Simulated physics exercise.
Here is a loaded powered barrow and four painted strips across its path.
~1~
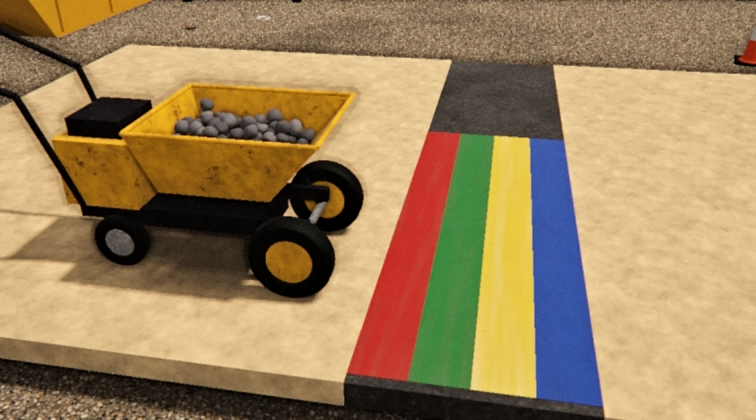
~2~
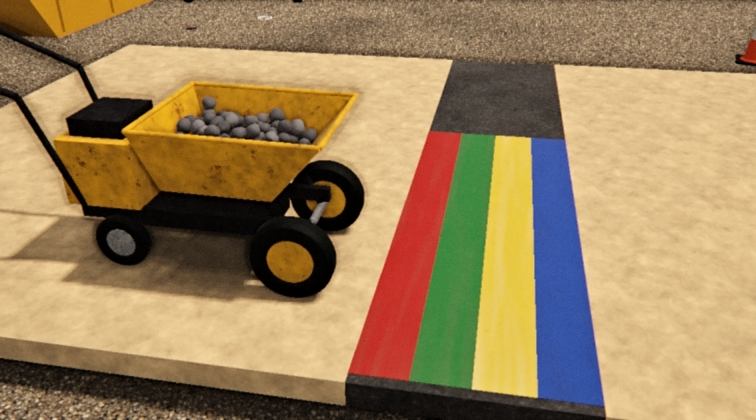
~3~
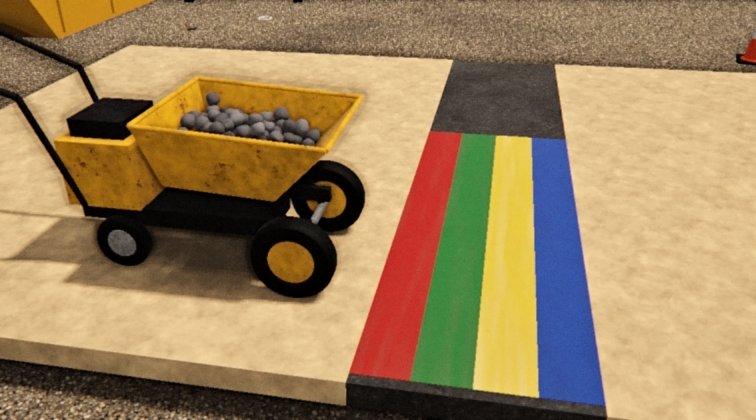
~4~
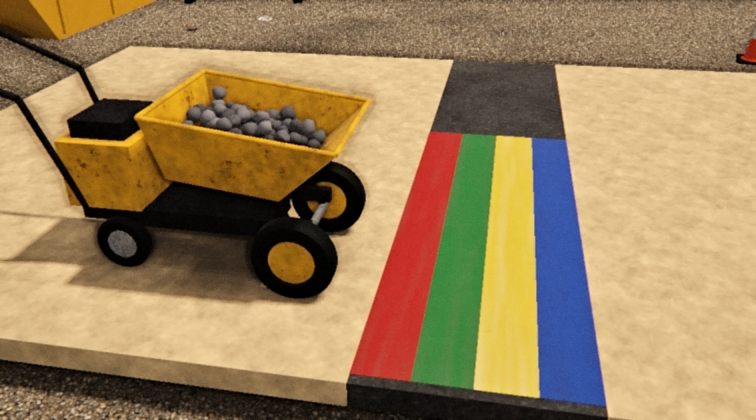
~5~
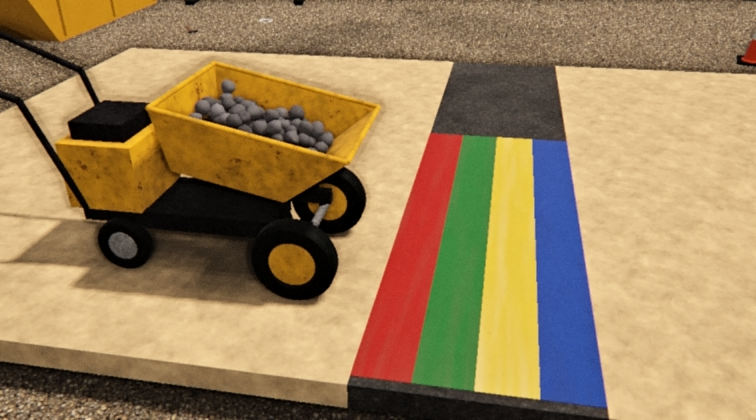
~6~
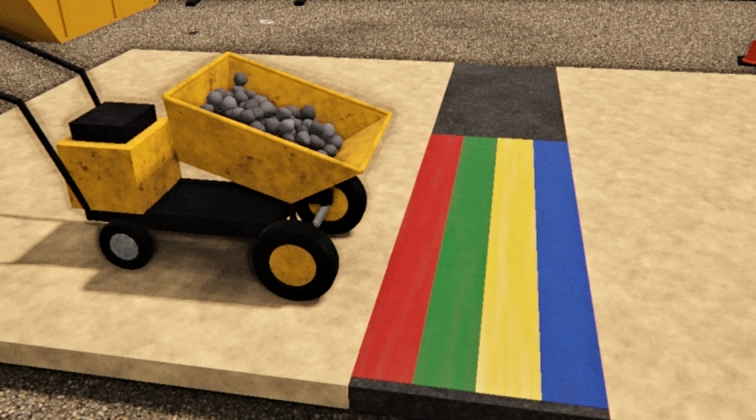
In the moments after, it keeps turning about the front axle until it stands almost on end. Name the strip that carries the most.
Most lies over the green band.
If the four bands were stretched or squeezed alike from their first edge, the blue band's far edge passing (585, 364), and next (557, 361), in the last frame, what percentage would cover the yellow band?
About 30 and 30 per cent.
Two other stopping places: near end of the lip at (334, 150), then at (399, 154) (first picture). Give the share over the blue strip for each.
About 20 and 40 per cent.
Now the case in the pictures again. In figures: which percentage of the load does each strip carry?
Red strip near 0; green strip near 40; yellow strip near 25; blue strip near 20.
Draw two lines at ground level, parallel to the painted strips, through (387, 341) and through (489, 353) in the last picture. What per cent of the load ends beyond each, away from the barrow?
In turn 100 and 50 in a hundred.
Soon after the last picture, skip tipped steeply; all in the skip.
A little later, skip tipped right over; about two thirds in the skip; about a third over the green strip; a stray few over the yellow strip.
Later still, skip tipped right over; a small part in the skip; a stray few over the red strip; about a third over the green strip; about a quarter over the yellow strip; about a quarter over the blue strip; a small part off the paint.
At rest, skip tipped right over; a stray few in the skip; a stray few over the red strip; about a third over the green strip; about a quarter over the yellow strip; about a quarter over the blue strip; a small part off the paint.
